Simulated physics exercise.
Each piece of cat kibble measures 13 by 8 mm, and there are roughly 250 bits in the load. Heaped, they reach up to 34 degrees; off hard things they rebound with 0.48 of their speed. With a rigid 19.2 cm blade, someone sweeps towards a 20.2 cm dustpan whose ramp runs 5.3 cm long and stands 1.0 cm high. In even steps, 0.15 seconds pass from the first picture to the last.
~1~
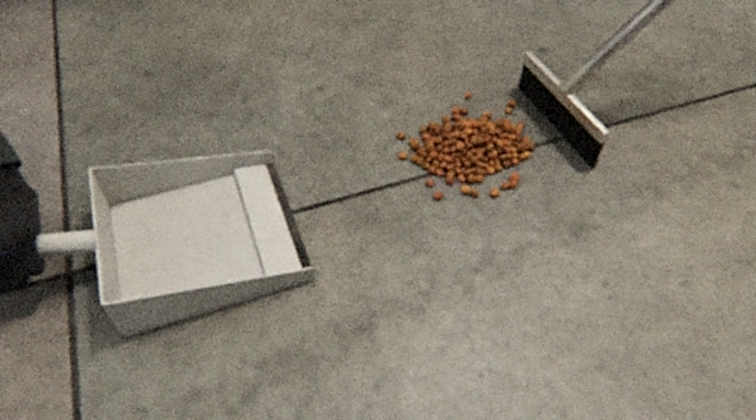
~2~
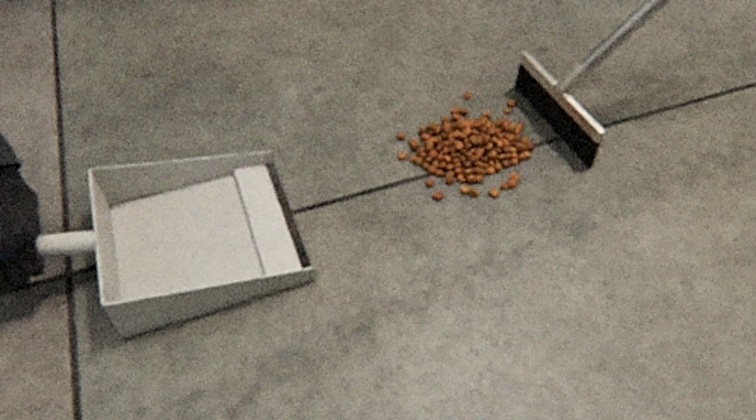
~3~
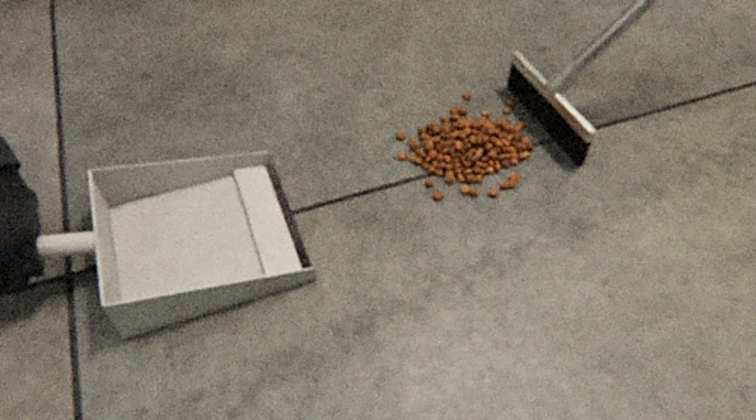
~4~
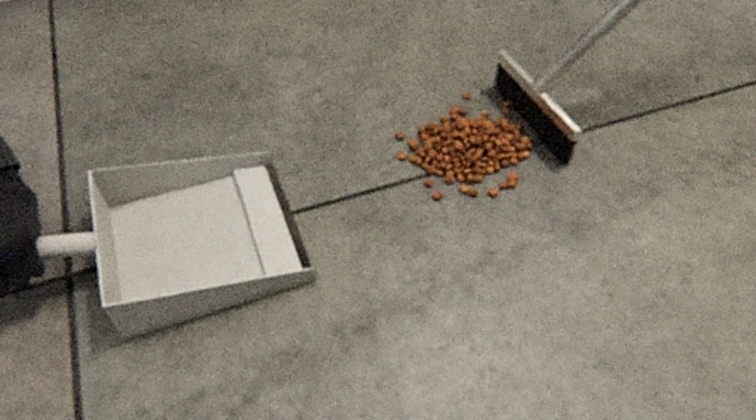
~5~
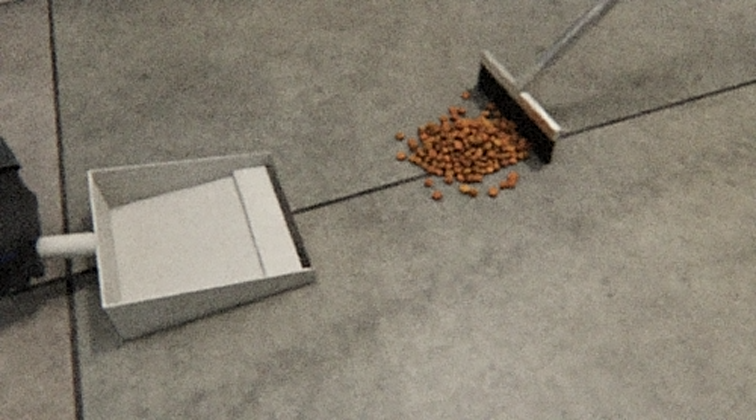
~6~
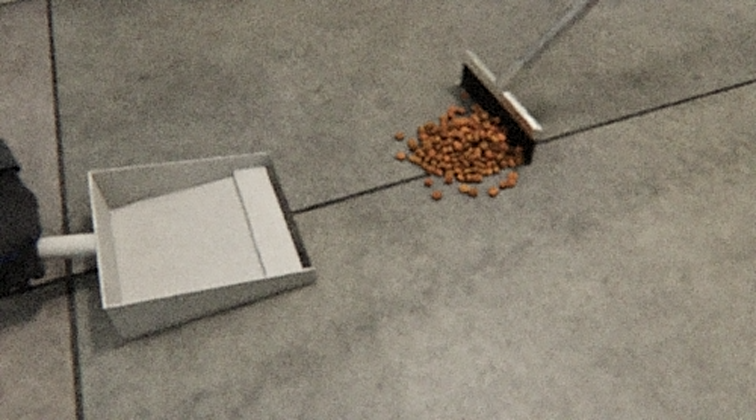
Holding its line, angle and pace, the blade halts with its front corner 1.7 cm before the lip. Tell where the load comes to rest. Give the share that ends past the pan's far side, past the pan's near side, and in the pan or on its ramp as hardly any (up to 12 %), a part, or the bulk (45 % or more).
Past the pan's far side: A part; past the pan's near side: Hardly any; in the pan or on its ramp: Hardly any.
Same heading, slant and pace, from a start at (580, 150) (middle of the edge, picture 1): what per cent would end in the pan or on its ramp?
Close to 20 in a hundred.
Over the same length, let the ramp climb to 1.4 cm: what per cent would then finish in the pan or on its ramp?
0 per cent.
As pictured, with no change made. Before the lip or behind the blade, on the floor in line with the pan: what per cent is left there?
That comes to near 60 percent.
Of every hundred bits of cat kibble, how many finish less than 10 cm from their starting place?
The figure is some 35 percent.
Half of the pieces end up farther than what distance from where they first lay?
18 cm or so.
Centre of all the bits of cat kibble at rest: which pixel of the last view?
Estimated resting centre: Around (323, 175).
Then, 0.21 s after the last picture, middle of the blade 17 cm from the lip; 0 % over the lip, far side 25 %, near side 0 %.
Then, 0.34 s after the last picture, middle of the blade 7 cm from the lip; 0 % over the lip, far side 35 %, near side 0 %.
Then, 0.61 s after the last picture, middle of the blade 2 cm from the lip; 0 % over the lip, far side 40 %, near side 0 %.
In the end, far side 40 %, near side 0 %, pan 0 %, in front of the lip or behind the blade 60 %.
